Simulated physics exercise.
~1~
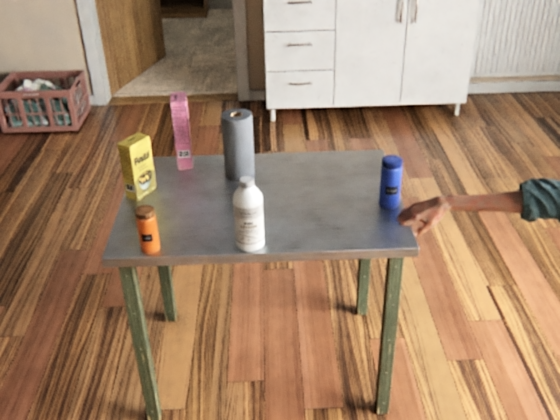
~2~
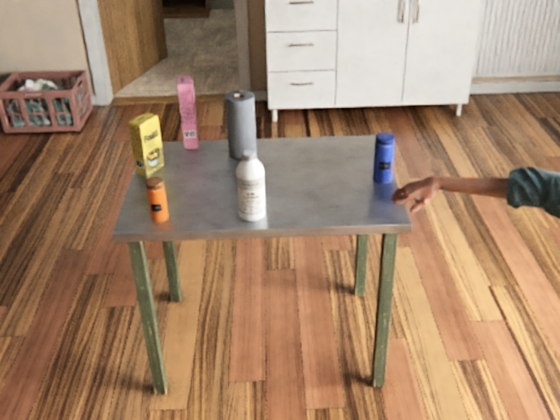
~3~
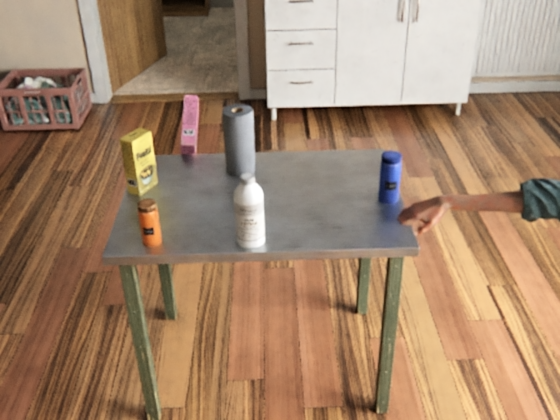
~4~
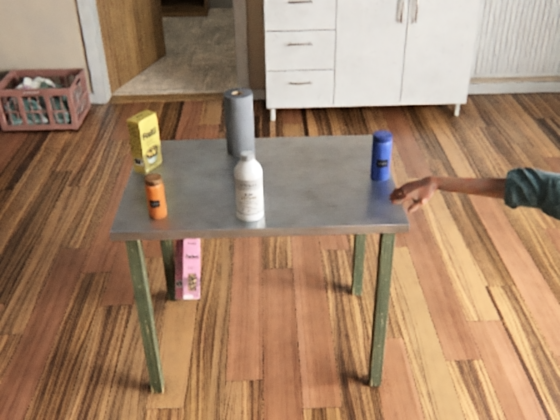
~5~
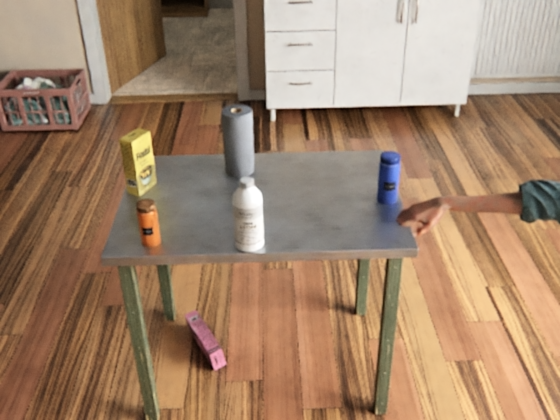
In a room with a wooden floor, a hand at the right edge of a metal-topped table rocked it back and forth, and the pink carton tipped off the far side and landed on the floor beneath, while the other five items stayed standing.
